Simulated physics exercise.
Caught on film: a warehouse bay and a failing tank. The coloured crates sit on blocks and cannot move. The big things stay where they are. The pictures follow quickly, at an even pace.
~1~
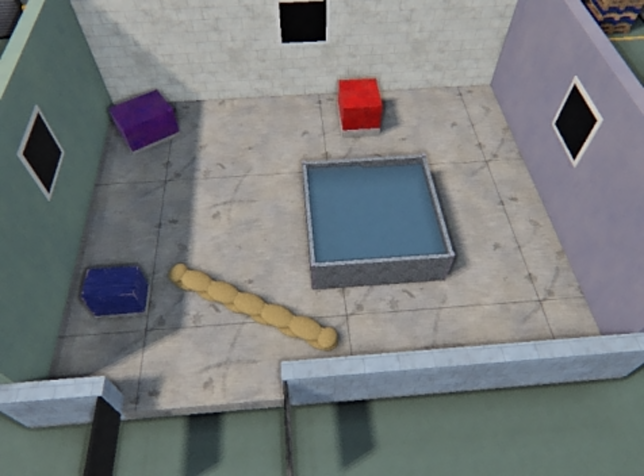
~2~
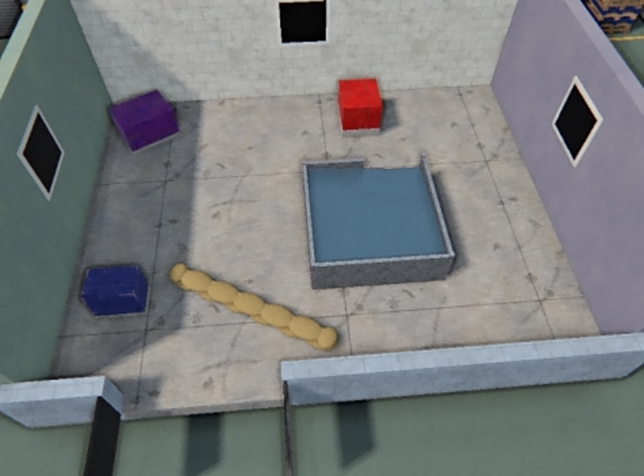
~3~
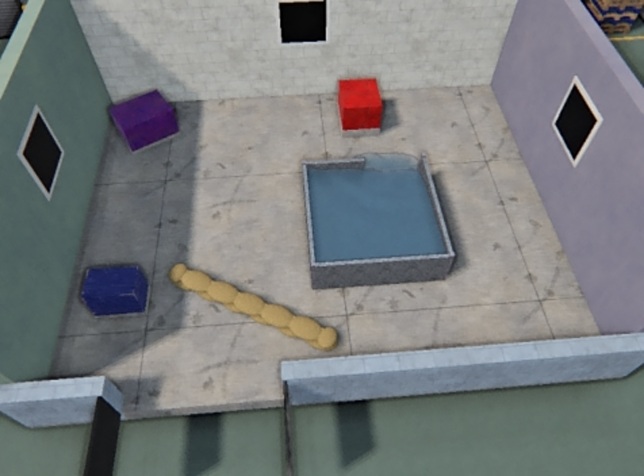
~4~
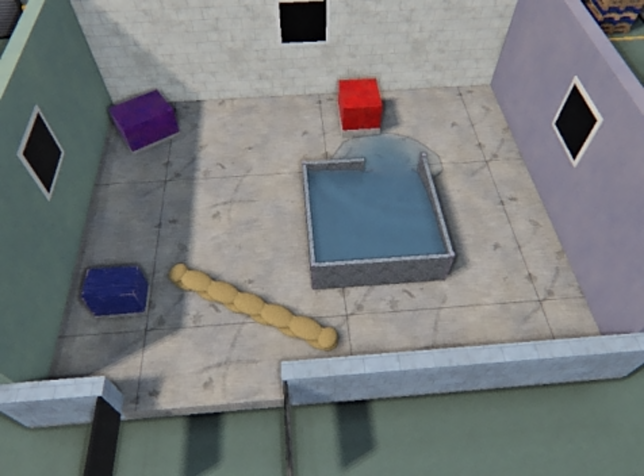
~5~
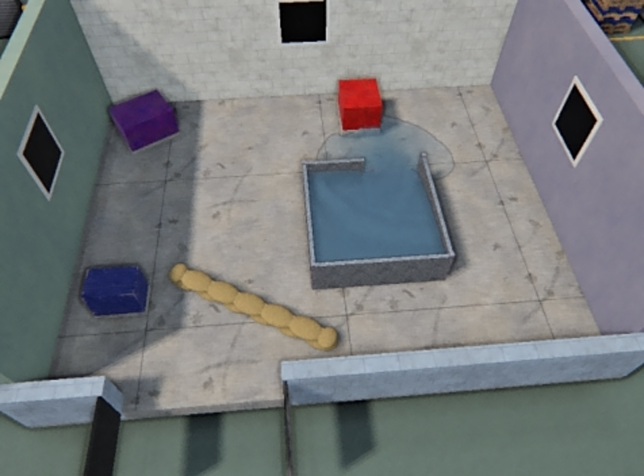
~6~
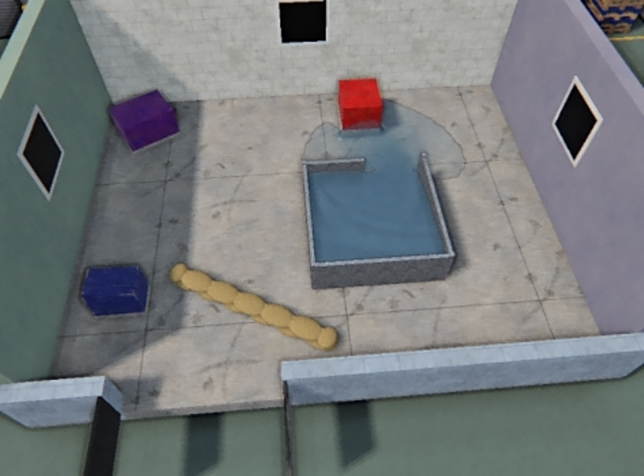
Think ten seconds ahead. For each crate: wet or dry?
The blue crate keeps dry; the purple crate is soaked; the red crate is soaked.
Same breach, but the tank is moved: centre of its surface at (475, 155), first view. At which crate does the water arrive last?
That is the blue one.
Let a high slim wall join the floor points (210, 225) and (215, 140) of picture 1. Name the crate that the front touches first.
First comes the red-painted one.
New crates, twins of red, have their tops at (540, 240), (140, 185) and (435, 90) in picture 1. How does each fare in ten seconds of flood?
As listed: Stays dry, escapes it, is soaked.
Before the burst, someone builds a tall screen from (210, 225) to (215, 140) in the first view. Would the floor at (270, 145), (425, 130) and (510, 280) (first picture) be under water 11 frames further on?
In turn: Flooded, flooded, dry.
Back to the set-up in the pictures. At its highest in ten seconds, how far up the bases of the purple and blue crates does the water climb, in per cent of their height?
About 200 and 80 per cent.
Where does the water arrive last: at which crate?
That is the blue one.
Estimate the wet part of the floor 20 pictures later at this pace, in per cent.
About 45 per cent.
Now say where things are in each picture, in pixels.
In the first frame, the water tank at (373, 209) is whole and still.
In the second frame, the front is at a hidden place, out from the gap on the water tank's far side.
In the third frame, water pours out on the water tank's far side and has run to (358, 159).
In the fourth frame, water pours out on the water tank's far side and has run to (364, 137).
In the fifth frame, the front is at (387, 119), out from the gap on the water tank's far side.
In the sixth frame, the front is at (389, 103), out from the gap on the water tank's far side.
A moment on, water covers 15 % of the floor; the blue crate not reached, the purple crate not reached, the red crate water round its plinth.
Next, water covers 30 % of the floor; the blue crate not reached, the purple crate not reached, the red crate water round its plinth.
Then, water covers 45 % of the floor; the blue crate not reached, the purple crate water round its plinth, the red crate water round its plinth.
Later, water covers 75 % of the floor; the blue crate water round its plinth, the purple crate water round its plinth, the red crate water round its plinth.
In the end, water covers 95 % of the floor; the blue crate stayed above the water, the purple crate was topped, the red crate was topped.
